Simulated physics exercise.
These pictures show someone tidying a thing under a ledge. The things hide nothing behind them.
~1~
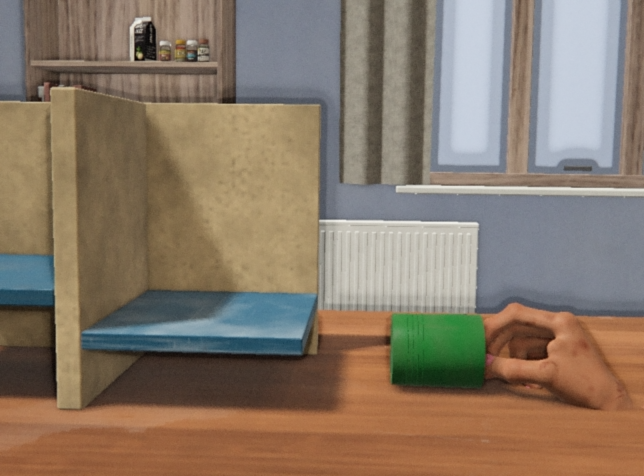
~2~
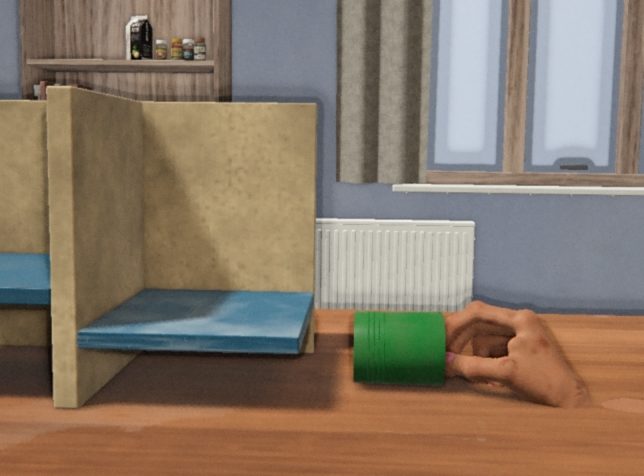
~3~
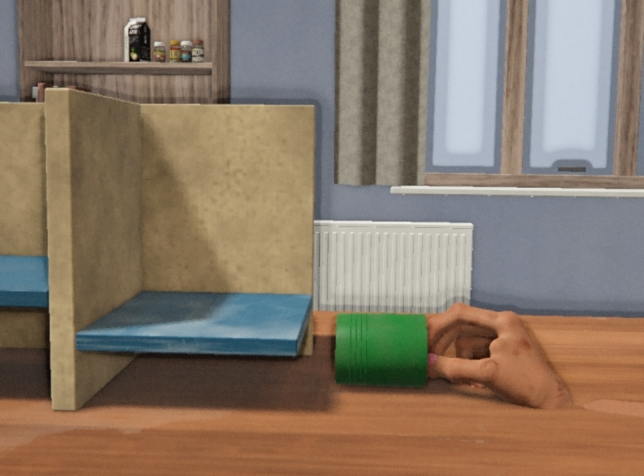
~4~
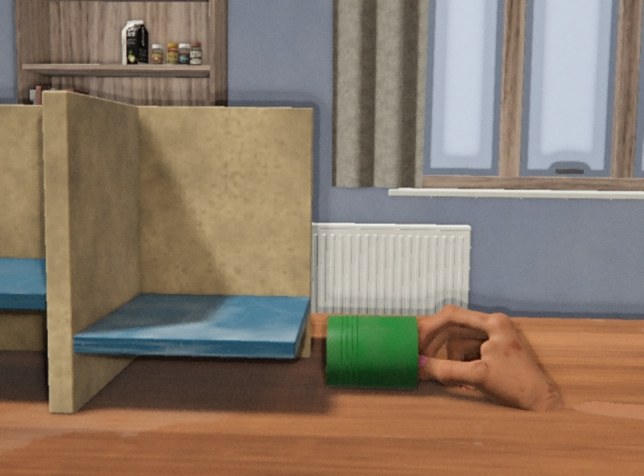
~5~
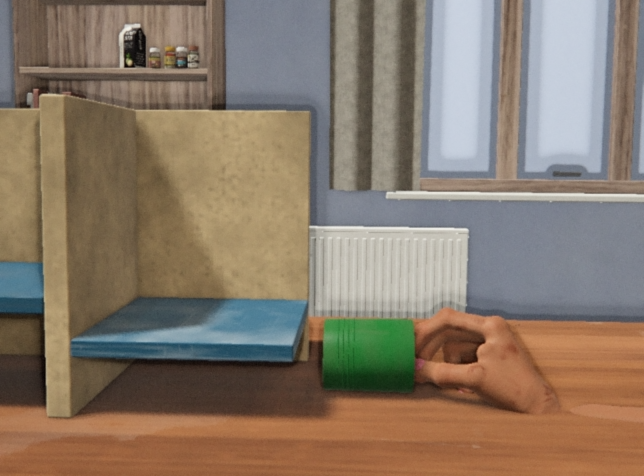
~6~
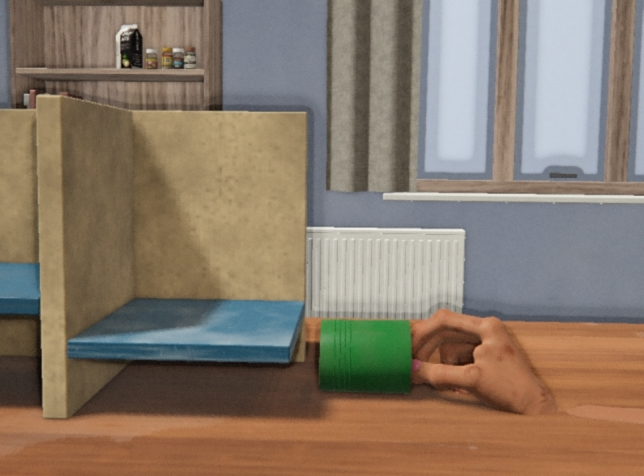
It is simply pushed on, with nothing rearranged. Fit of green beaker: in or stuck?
It snags.
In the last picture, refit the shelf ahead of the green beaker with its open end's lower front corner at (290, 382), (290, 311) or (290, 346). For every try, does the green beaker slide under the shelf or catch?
It won't pass the first time, passes the second and won't pass the third.
Then, 0.20 s on from there, green beaker sliding up to the opening near (354, 355).
Then, 0.36 s on from there, green beaker stopped at the opening near (341, 355).
In the end, the green beaker stops at the shelf, near (341, 355).
